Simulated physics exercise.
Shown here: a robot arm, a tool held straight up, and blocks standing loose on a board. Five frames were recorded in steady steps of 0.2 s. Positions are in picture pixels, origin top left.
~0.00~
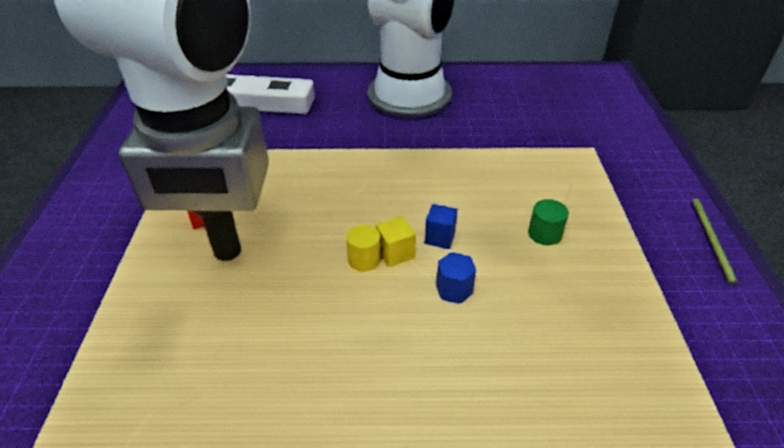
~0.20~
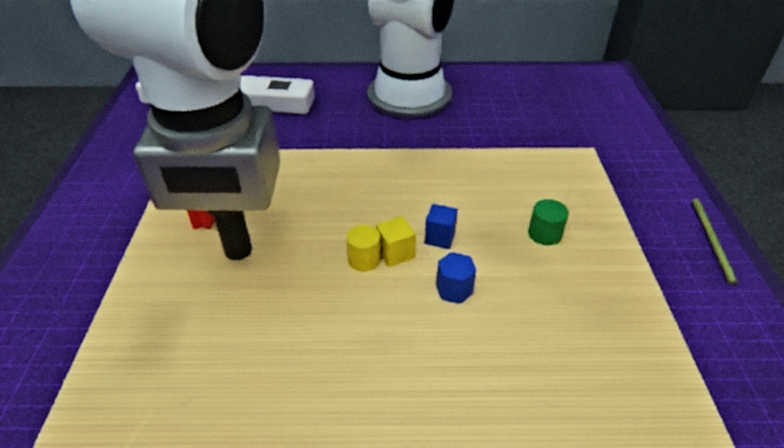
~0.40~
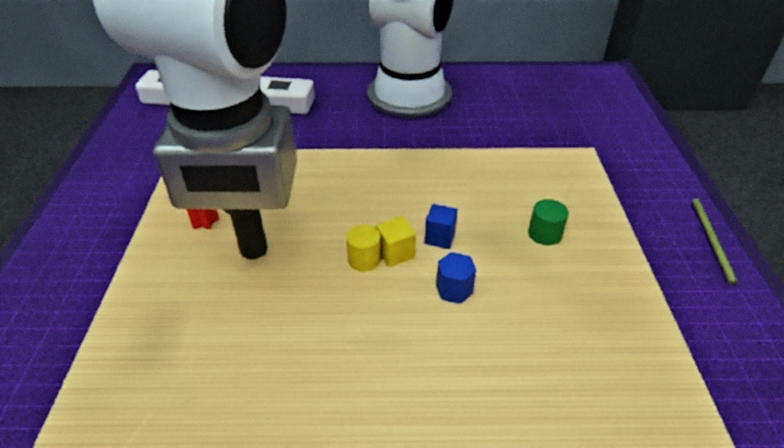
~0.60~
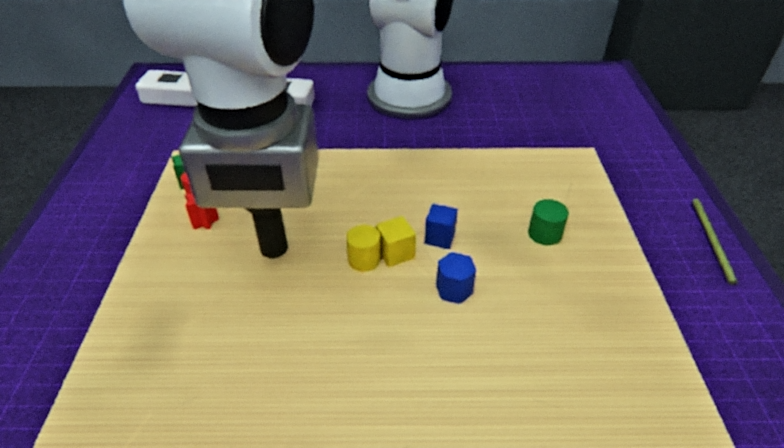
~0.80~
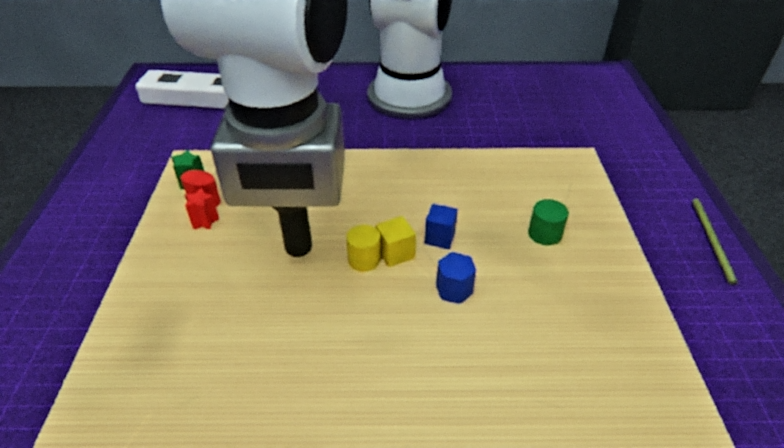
A robot arm with a white body and grey gripper head holds a black peg upright over a pale wooden board on a purple table, seen from above at the front. Yellow and blue blocks sit near the middle, a green cylinder to the right, and red and green pieces at the upper left. The arm slides the peg steadily rightward toward the yellow blocks, uncovering the left pieces, while the blocks and camera stay still.
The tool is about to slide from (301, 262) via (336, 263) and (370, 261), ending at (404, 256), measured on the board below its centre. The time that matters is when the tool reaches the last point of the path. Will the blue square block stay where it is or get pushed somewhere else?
It is shifted.
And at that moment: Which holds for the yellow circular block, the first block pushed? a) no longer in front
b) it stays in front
(b)
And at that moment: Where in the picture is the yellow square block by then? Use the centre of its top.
(464, 220)
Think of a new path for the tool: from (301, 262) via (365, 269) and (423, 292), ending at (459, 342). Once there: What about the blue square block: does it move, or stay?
Shifted out of place.
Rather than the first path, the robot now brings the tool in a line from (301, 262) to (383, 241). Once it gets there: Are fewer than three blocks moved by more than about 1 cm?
Yes, that is what happens.
What follows on the original path. One third of the way, tool at (335, 249); nothing pushed yet.
Two thirds of the way, tool at (370, 247); yellow circular block at (400, 232); yellow square block at (429, 223); blue square block at (455, 210).
At the end, tool at (404, 242); yellow circular block at (435, 228); yellow square block at (464, 220); blue square block at (477, 202), turned 55° anticlockwise; blue hexagonal block in place.
